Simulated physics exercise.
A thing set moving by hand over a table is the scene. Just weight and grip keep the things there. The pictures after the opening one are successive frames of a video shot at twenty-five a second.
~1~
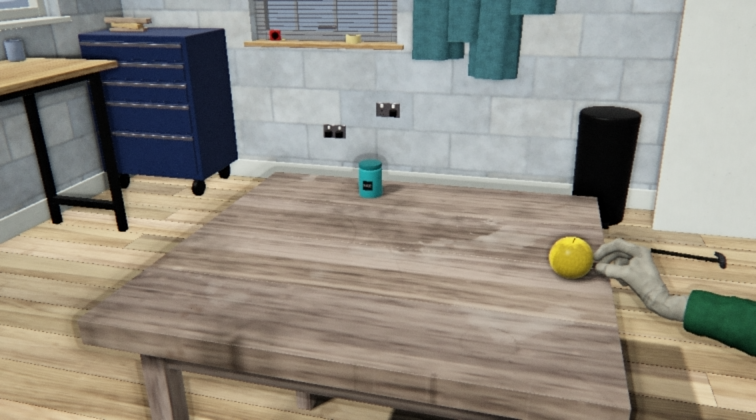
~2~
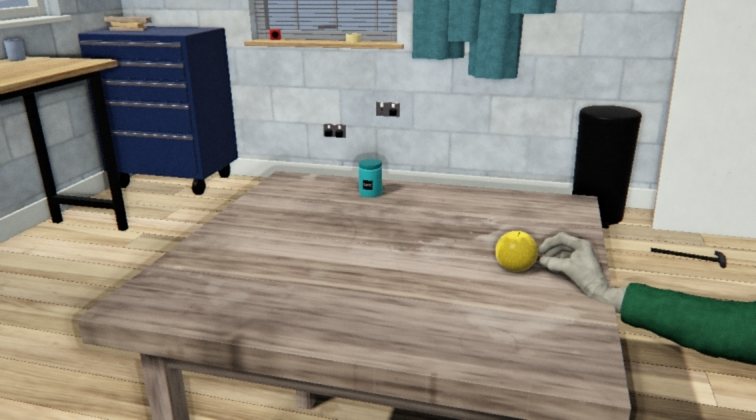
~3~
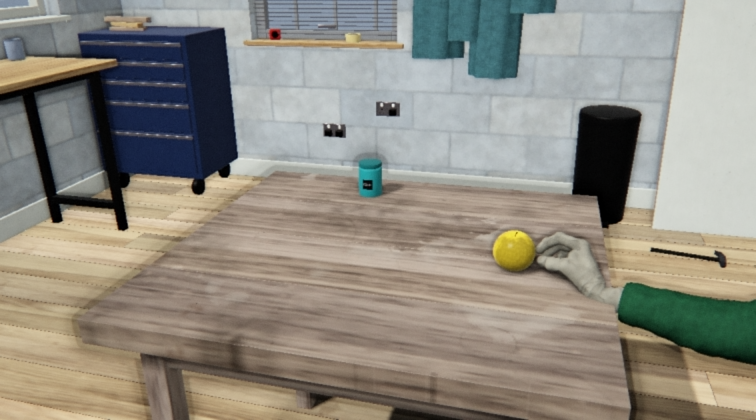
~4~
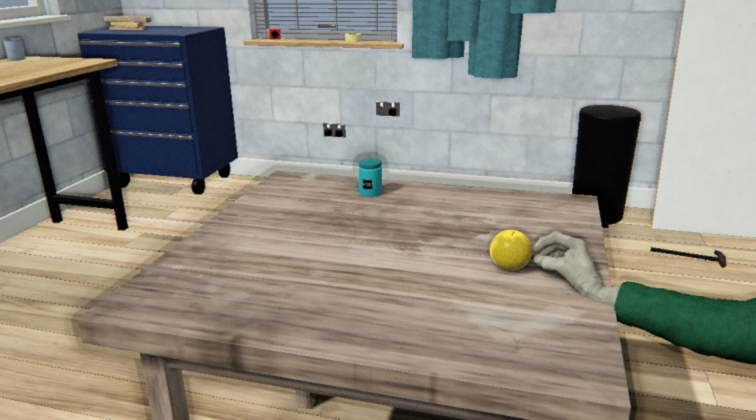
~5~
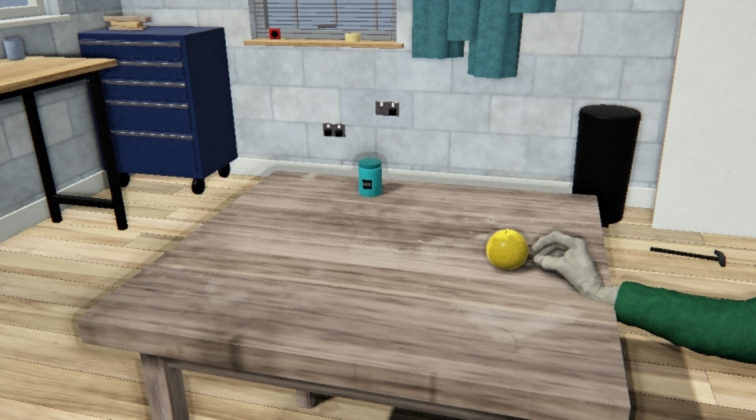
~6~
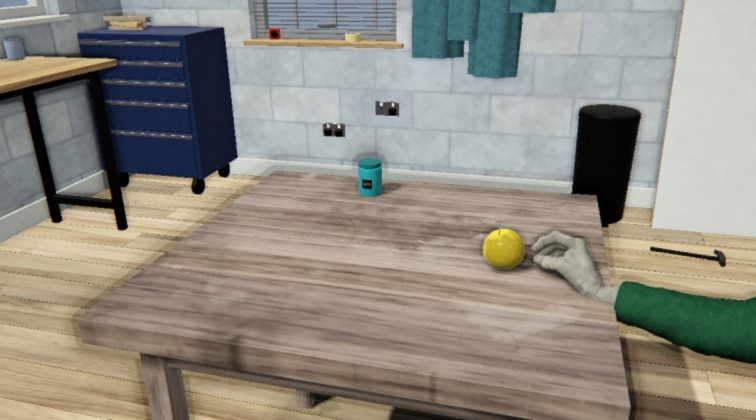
A hand in a green sleeve pushed a yellow apple leftward across a wooden table, then stayed nearly still as the apple crept slightly farther left, away from the fingers.
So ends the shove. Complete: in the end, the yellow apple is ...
... on the table.
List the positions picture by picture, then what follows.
In the first frame, under the hand; yellow apple (571, 258).
In the second frame, under the hand; yellow apple (516, 251).
In the third frame, under the hand; yellow apple (514, 251).
In the fourth frame, yellow apple (511, 250).
In the fifth frame, yellow apple (507, 250).
In the sixth frame, yellow apple (504, 250).
Then, 0.20 s later than the last frame, yellow apple moved a little near (490, 248).
Then, 0.50 s later than the last frame, yellow apple moved about its own width near (477, 247).
When it is over, moved from the start, yellow apple. End places, in pixels of the last picture, yellow apple near (474, 247).
